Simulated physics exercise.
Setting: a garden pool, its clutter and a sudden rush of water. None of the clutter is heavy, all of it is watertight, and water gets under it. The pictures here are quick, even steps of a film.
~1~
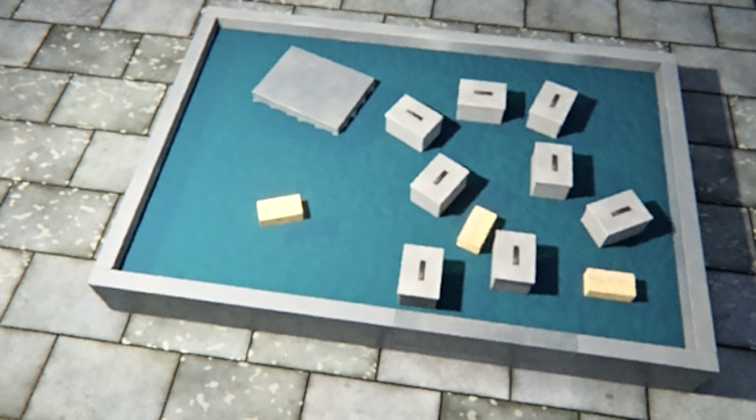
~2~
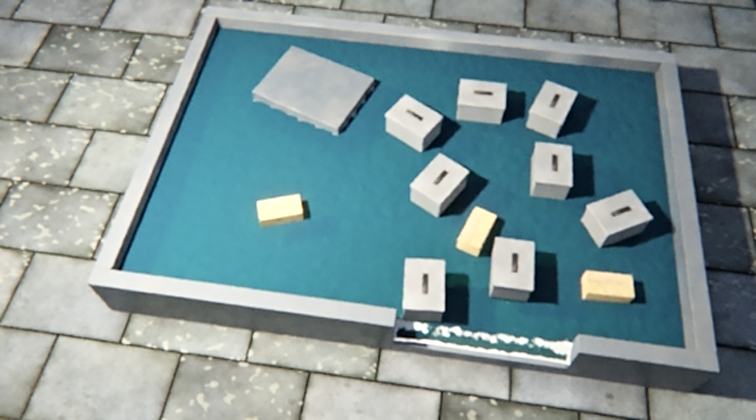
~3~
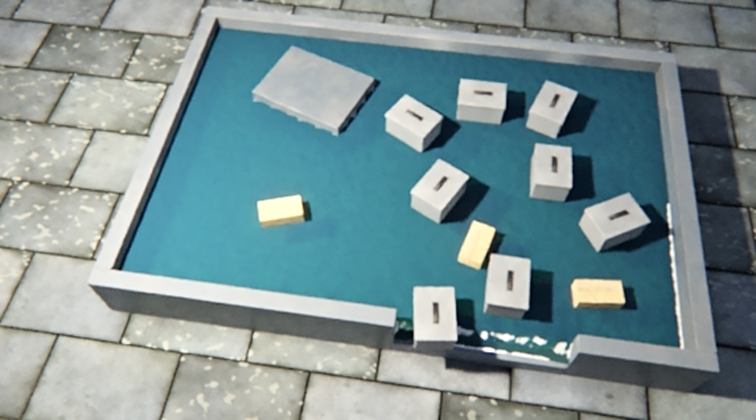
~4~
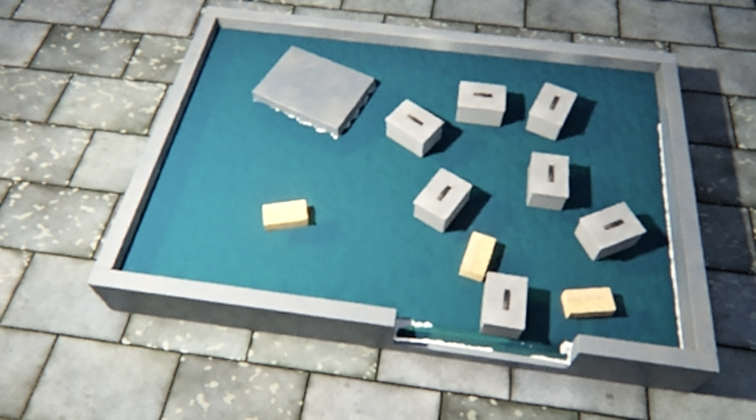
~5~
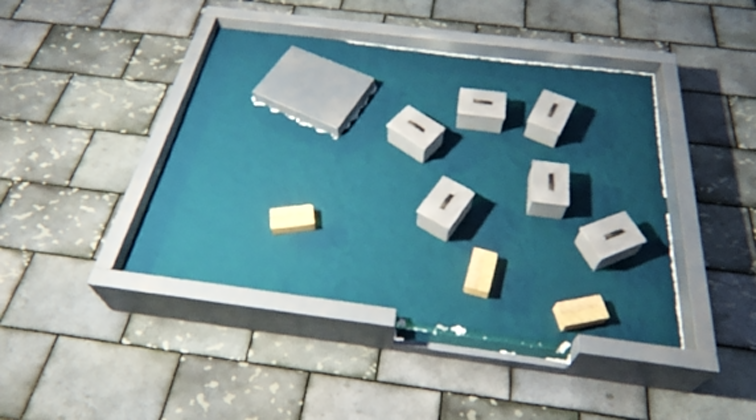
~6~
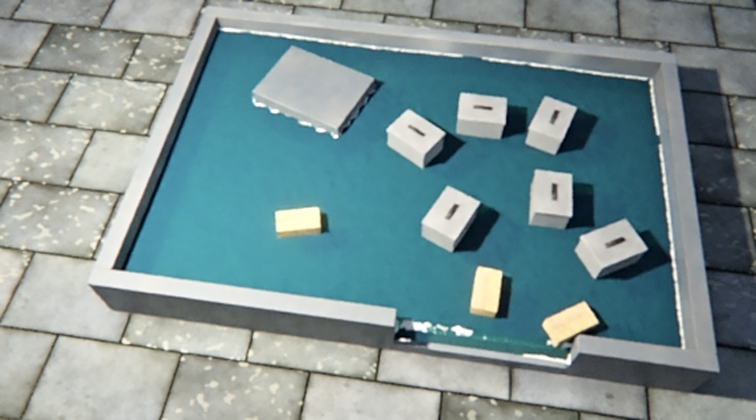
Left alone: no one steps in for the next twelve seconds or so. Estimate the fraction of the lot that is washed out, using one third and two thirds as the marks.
The amount is two thirds and upward.
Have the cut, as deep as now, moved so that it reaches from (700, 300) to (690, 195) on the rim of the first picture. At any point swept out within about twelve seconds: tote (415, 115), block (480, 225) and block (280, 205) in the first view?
Taking them as listed: Never leaves, exits, never leaves.
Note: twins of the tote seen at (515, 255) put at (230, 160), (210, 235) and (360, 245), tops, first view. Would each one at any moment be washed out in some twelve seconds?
Sure - one by one that's in the room, then in the room, then out of the room.
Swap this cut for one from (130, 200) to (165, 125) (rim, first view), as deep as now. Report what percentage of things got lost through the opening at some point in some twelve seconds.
Estimate: Near 10 %.
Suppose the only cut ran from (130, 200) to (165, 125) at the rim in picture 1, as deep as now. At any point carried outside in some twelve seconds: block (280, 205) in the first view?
Answer: Gone.
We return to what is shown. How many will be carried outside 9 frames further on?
I count 4 altogether.
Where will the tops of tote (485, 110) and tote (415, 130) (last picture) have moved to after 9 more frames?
Roughly (497, 130) and (435, 159).
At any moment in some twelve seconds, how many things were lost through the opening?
The total here is 8.
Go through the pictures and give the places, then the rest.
The first frame shows a block at (478, 226), afloat; a block at (612, 282), afloat; 0 of 11 have shifted.
The second frame shows a block at (478, 227), afloat; a block at (610, 284) floats; 1 of 11 have shifted.
The third frame shows a block at (478, 242) floats, close to its start; a block at (600, 291) floats, close to its start; 4 of 11 have shifted.
The fourth frame shows a block at (479, 254), afloat, close to its start; a block at (590, 300), afloat, close to its start; 7 of 11 have shifted.
The fifth frame shows a block at (482, 270) floats, a stride from its start; a block at (583, 310), afloat, close to its start; 11 of 11 have shifted.
The sixth frame shows a block at (487, 289) floats, a stride from its start; a block at (572, 321), afloat, a stride from its start; 11 of 11 have shifted.
A moment on, 4 of 11 are out; 7 afloat.
Next, 4 of 11 are out; 7 afloat.
Later, 6 of 11 are out; 5 afloat.
In the end, 8 of 11 are out; 3 afloat.
